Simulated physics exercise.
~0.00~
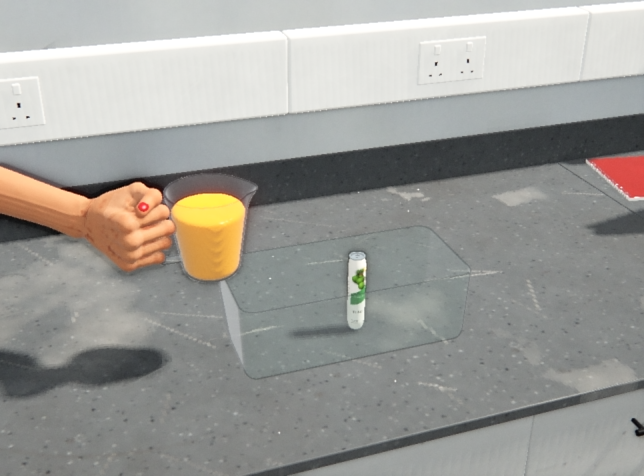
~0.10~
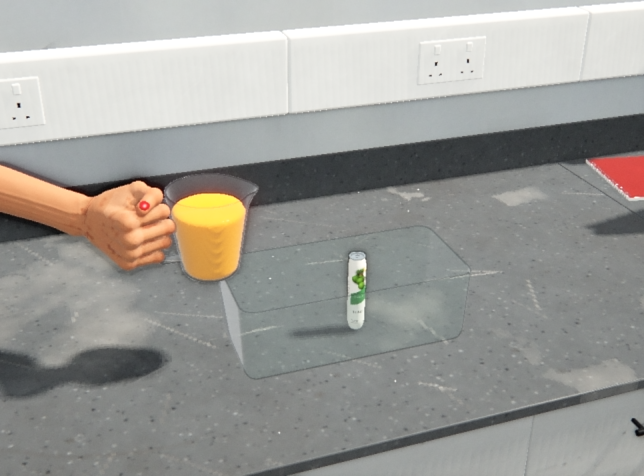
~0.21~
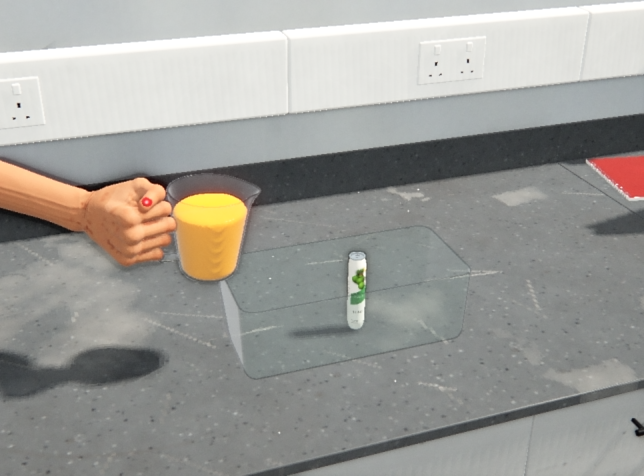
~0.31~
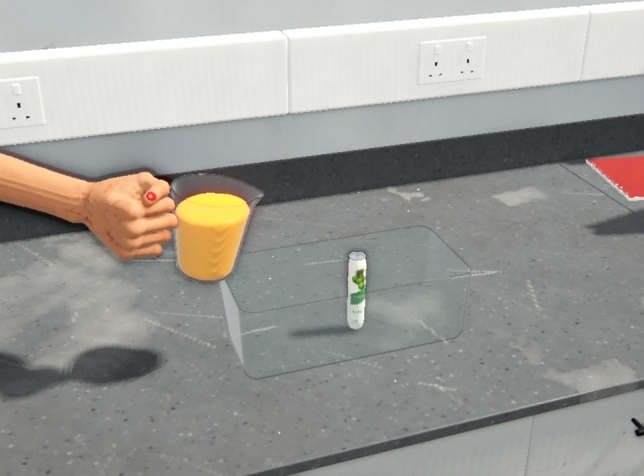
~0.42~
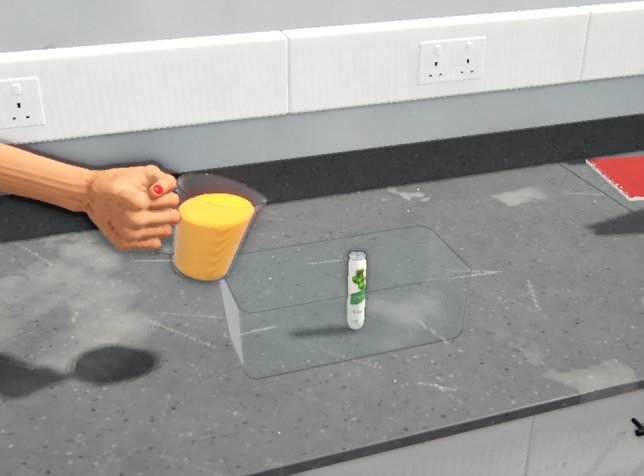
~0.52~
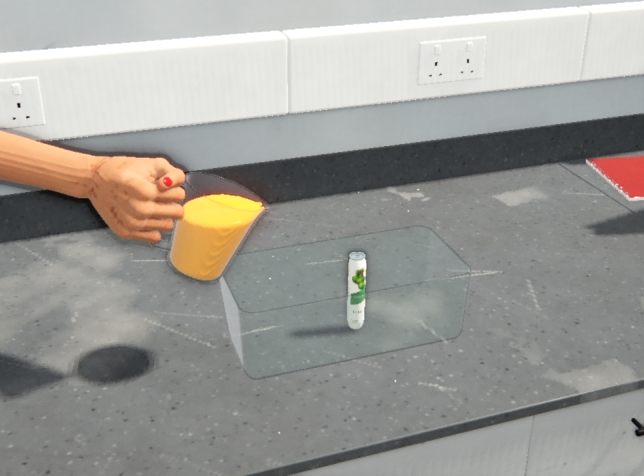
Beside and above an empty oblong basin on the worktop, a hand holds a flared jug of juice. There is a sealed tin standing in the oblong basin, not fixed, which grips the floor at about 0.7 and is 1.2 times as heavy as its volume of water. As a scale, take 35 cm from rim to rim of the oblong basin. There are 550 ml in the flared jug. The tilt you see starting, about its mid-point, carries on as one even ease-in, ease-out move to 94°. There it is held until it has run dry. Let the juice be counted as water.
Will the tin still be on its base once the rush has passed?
Yes - it never tumbles.
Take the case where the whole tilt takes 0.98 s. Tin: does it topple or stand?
In that case the tin stays vertical.
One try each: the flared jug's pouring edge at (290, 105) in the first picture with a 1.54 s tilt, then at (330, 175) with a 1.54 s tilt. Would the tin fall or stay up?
The tin overturns the first time and overturns the second time.
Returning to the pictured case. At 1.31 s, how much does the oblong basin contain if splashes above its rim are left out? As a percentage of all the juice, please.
Close to 66 in a hundred.
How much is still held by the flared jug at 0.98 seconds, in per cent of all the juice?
Portion remaining: Approx. 74 per cent.
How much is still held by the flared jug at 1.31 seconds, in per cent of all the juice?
26 in a hundred, give or take.
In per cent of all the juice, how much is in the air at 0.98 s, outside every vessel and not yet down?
Around 12 in a hundred.
By 0.98 s the tilt is 66° and 73 per cent is still to pour; the tin stands where it began.
By 1.31 s the tilt is 89° and 25 per cent is still to pour; the tin stands where it began.
By 1.66 s the tilt is 94° and 3 per cent is still to pour; the tin stands where it began.
By 2.04 s the tilt is 94° and 0 per cent is still to pour; the tin stands where it began.
At rest the tin stands where it began.
